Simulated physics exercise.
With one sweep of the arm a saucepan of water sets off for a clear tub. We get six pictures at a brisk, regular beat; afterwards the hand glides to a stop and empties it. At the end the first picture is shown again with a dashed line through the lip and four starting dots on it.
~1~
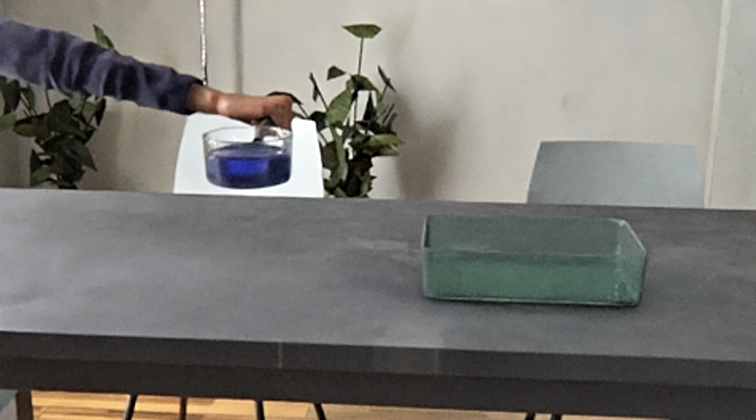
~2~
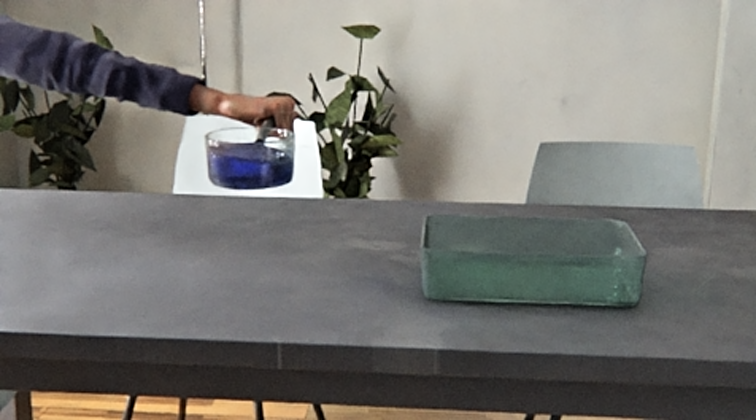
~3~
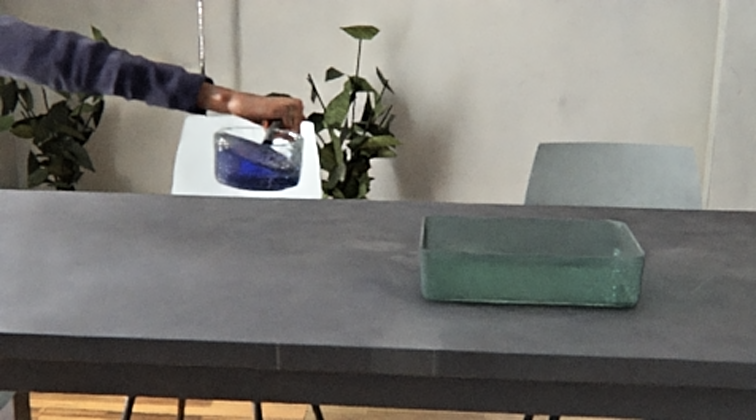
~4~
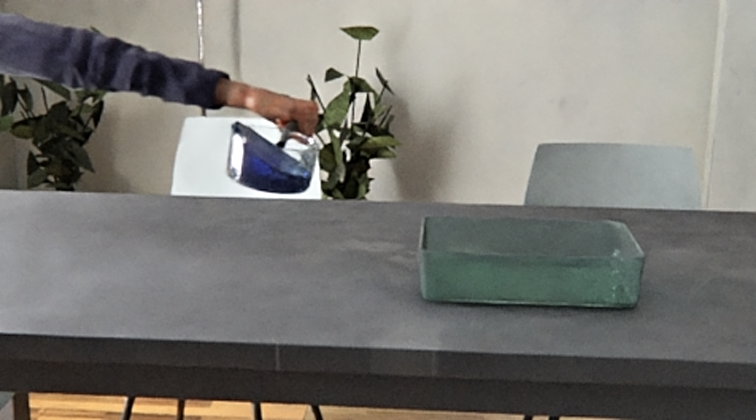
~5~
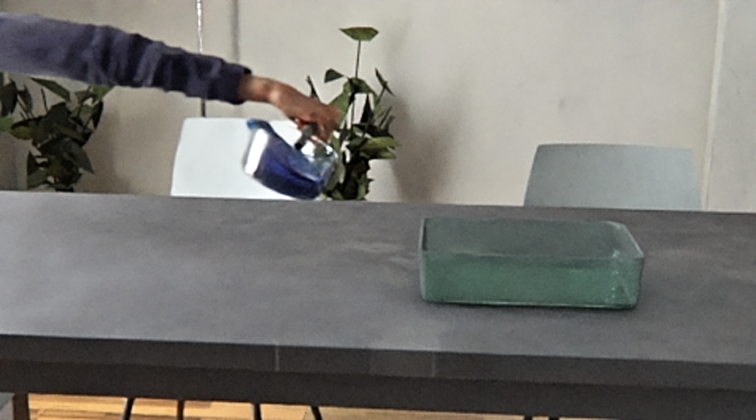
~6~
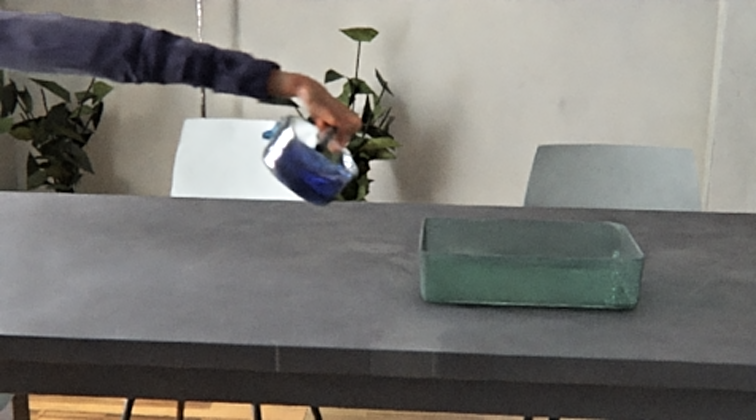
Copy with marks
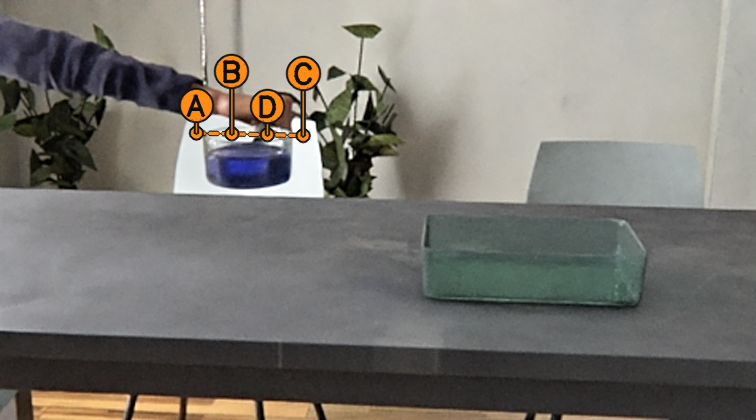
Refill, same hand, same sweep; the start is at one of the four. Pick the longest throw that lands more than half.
That is dot D.
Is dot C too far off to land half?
No, not at all.
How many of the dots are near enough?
Two.
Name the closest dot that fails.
The answer is B.
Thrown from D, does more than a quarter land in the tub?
Yes.
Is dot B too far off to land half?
Yes.
In orange, A at (196, 133); B at (231, 133); C at (303, 135); D at (267, 134).
Choosing A, about 0 % lands in the tub, 96 % falls short and 4 % goes beside or beyond.
Choosing B, about 22 % lands in the tub, 73 % falls short and 5 % goes beside or beyond.
Choosing C, about 81 % lands in the tub, 6 % falls short and 13 % goes beside or beyond.
Choosing D, about 66 % lands in the tub, 23 % falls short and 11 % goes beside or beyond.
